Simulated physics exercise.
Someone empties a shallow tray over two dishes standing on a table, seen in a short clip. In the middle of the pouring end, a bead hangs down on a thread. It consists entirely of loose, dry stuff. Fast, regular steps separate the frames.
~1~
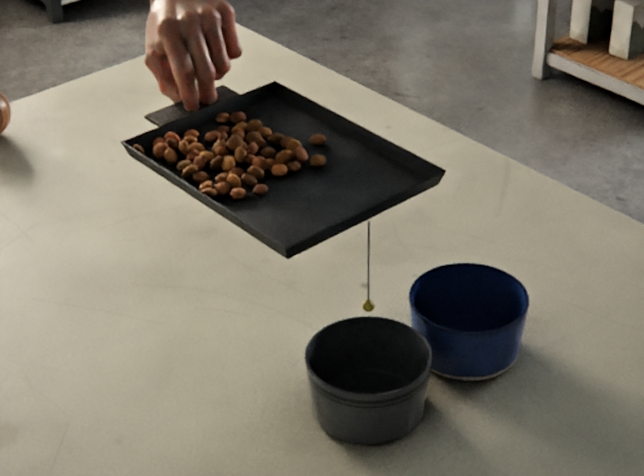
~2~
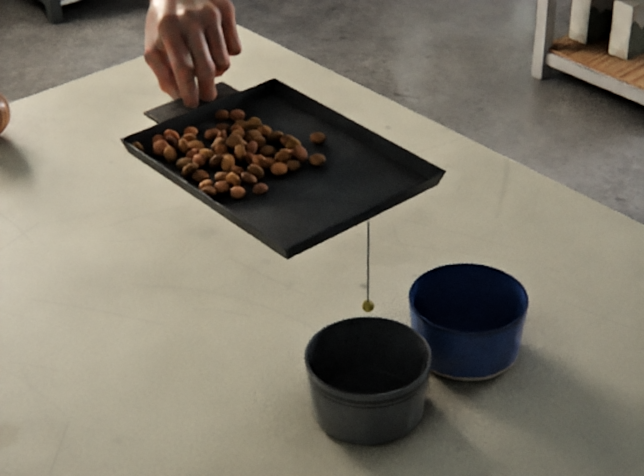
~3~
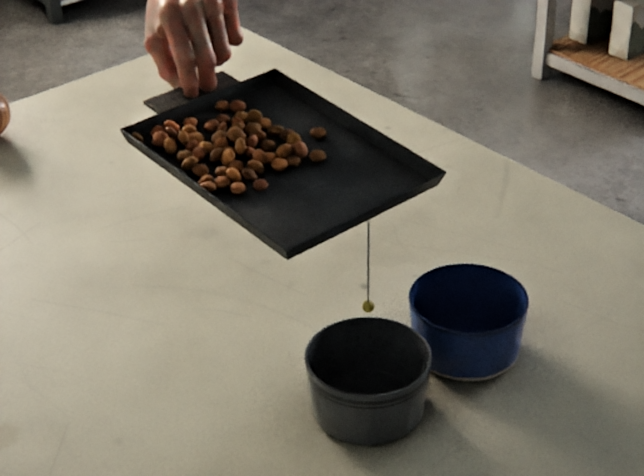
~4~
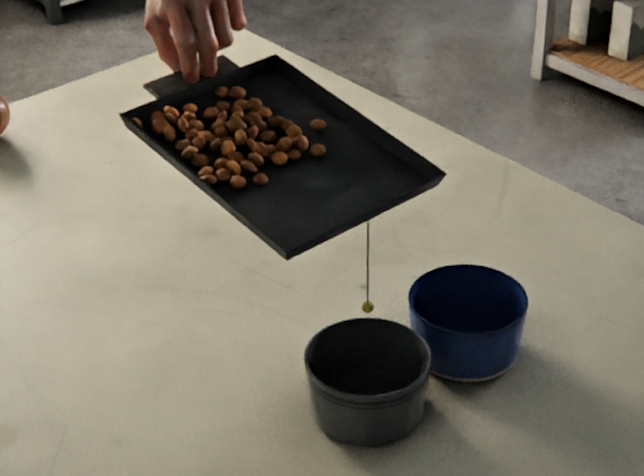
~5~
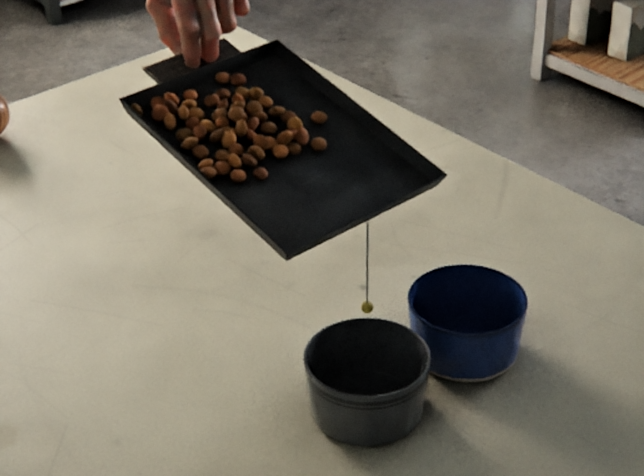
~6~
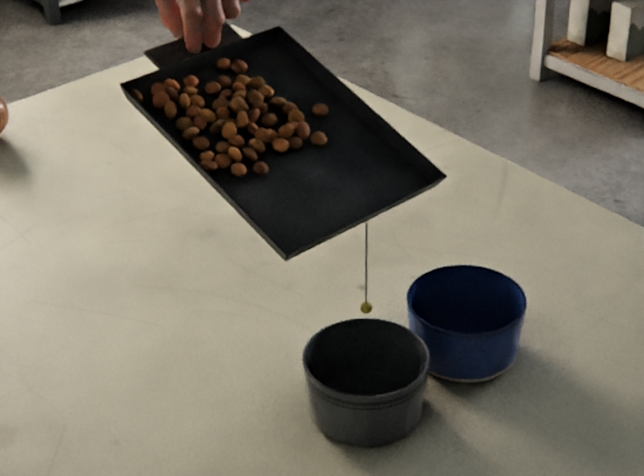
We see a hand holding a dark tray of small brown pieces above a grey dish and a blue dish, a bead hanging from its near end; the hand gradually raises the handle end, steepening the tray's tilt.
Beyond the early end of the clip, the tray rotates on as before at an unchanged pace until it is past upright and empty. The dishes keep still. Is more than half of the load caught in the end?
Yes. Most gets caught.
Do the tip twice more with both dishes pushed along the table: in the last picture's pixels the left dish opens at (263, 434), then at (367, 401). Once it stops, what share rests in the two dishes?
Close to 70 in a hundred, then close to 70 in a hundred.
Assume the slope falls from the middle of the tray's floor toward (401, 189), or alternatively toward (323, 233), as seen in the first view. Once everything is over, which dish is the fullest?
For the first slope the righthand dish, for the second the lefthand dish.
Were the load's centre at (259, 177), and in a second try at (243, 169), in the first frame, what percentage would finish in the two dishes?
The first start gives 80 percent and the second 80 percent.
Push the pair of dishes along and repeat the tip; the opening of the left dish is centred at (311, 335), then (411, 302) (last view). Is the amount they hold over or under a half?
First try: Lower than half; second try: Lower than half.
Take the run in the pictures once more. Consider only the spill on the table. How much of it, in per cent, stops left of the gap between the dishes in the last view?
I'd put it at close to 20 per cent.
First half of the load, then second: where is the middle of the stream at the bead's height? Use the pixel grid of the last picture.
About (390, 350), and after that about (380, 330).
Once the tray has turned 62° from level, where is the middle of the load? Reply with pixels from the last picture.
The middle of the pieces lands at roughly (356, 232).
Soon, tray tipped steeply; about half on the tray; a small part in the left dish; a stray few in the right dish; a stray few outside both; about a third in the air.
A while on, tray tipped past a quarter turn; about a quarter on the tray; about half in the left dish; a small part in the right dish; about a quarter outside both; a small part in the air.
Towards the end, tray tipped past a quarter turn; about two thirds in the left dish; a small part in the right dish; about a quarter outside both.
Finally, tray tipped past a quarter turn; about two thirds in the left dish; a small part in the right dish; about a quarter outside both.
